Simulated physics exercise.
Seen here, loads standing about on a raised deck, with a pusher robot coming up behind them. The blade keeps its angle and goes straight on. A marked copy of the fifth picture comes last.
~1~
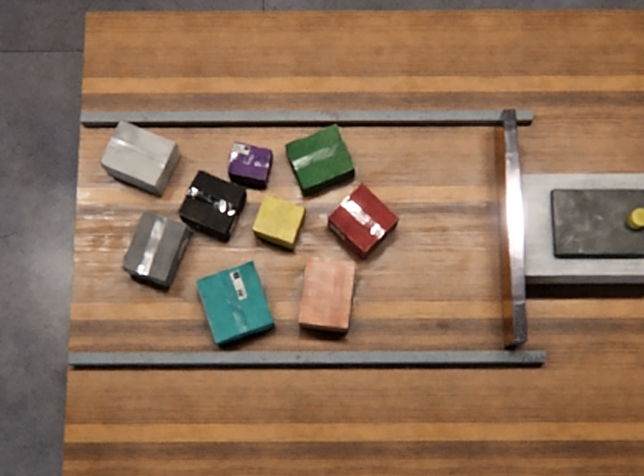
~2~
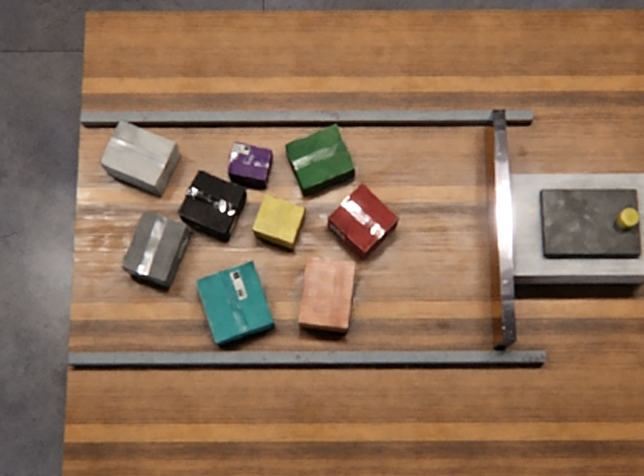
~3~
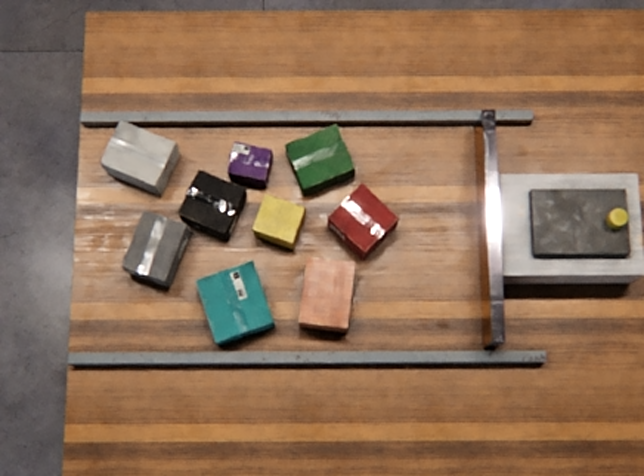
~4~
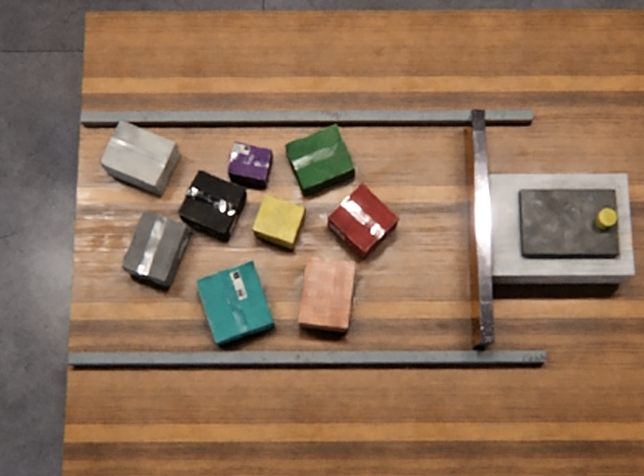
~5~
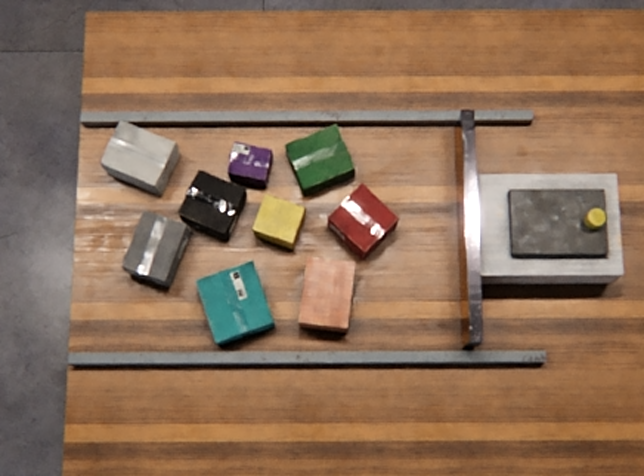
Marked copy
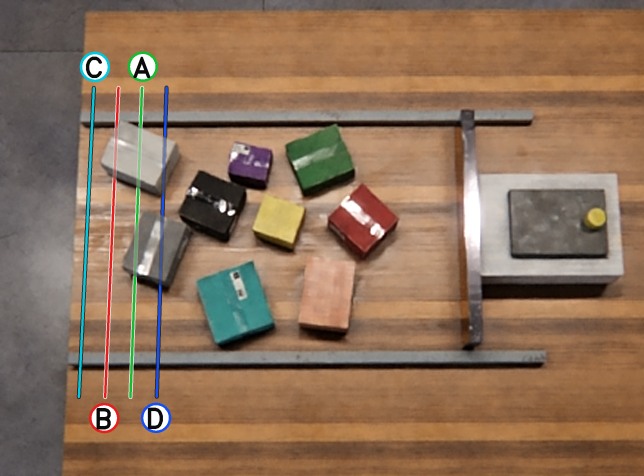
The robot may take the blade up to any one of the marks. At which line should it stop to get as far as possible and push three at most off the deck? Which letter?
Up to line D.
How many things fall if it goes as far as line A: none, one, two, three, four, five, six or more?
By then, six or more.
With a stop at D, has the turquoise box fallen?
By then, no.
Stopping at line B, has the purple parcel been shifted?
By then, yes.
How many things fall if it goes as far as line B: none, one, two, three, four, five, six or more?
Six or more.
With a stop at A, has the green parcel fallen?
By then, no.
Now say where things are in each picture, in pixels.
The first frame shows black parcel (213, 205); red parcel (363, 222); robot (594, 222).
The second frame shows robot (583, 222); purple parcel (250, 165).
The third frame shows robot (573, 222); green parcel (320, 161).
The fourth frame shows robot (561, 222); yellow crate (280, 222).
The fifth frame shows robot (551, 222); black parcel (213, 205); red parcel (363, 222); orange crate (327, 295).
On the copy, A at (136, 237); B at (112, 237); C at (87, 237); D at (162, 237).
On D. First, robot (437, 223); green parcel (315, 159); yellow crate (257, 221).
Then, robot (323, 223); white box (85, 155); grey parcel (106, 262).
Finally, robot (238, 223); black parcel over the edge; grey parcel over the edge; three fallen.
By contrast, A drops six; B drops six; C drops nine.
